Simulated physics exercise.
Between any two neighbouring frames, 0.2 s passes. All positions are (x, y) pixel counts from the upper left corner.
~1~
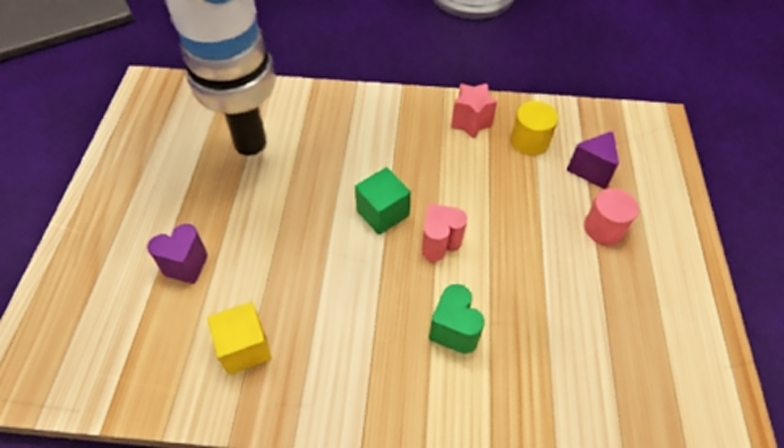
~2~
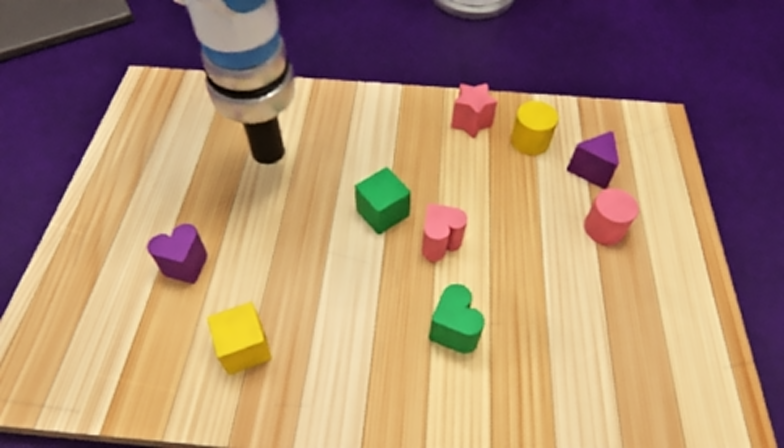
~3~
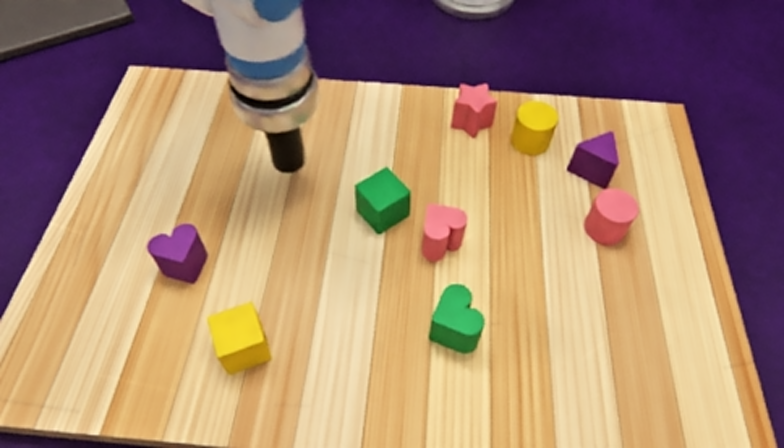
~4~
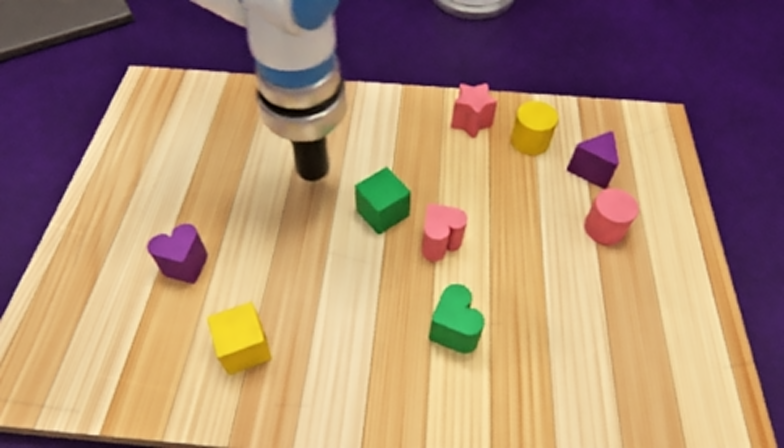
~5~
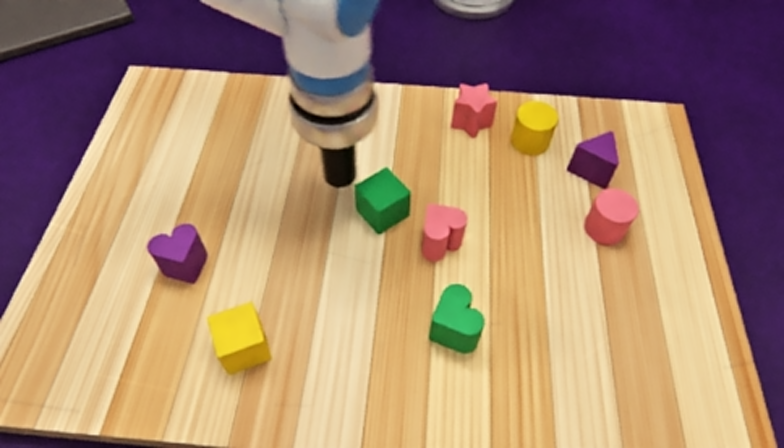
The robot arm's black tip moves right and slightly down the board, nearing the green cube.
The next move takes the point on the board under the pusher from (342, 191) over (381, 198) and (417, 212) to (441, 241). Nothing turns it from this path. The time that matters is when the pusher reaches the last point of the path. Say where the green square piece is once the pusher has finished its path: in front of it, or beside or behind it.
Still leading.
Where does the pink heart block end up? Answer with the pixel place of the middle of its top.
It is going to be at (494, 277).
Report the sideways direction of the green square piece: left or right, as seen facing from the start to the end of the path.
It's going to go right.
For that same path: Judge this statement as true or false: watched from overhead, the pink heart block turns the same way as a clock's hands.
My answer: True.
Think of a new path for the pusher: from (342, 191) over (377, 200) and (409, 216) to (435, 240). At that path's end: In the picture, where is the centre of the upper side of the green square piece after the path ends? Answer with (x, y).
The top centre is at (469, 241).
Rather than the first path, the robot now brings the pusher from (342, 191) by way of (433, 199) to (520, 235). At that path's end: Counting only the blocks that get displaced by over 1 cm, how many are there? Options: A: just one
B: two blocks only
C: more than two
A: Just one.
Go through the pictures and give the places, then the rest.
In the first frame, tip of the pusher at (251, 144), middles of tops, green square piece at (383, 188), pink heart block at (443, 220), green heart block at (459, 310).
In the second frame, pusher at (269, 152), nothing pushed.
In the third frame, pusher at (289, 161), nothing pushed.
In the fourth frame, pusher at (313, 168), nothing pushed.
In the fifth frame, pusher at (341, 175), green square piece at (383, 188), pink heart block at (443, 220), green heart block at (459, 310).
What follows on the original path. One third of the way, pusher at (382, 182); green square piece at (404, 199).
Two thirds of the way, pusher at (419, 197); green square piece at (440, 217); pink heart block at (467, 242), turned 50° clockwise.
At the end, pusher at (443, 226); green square piece at (466, 249); pink heart block at (494, 277), turned 50° clockwise; green heart block unmoved.
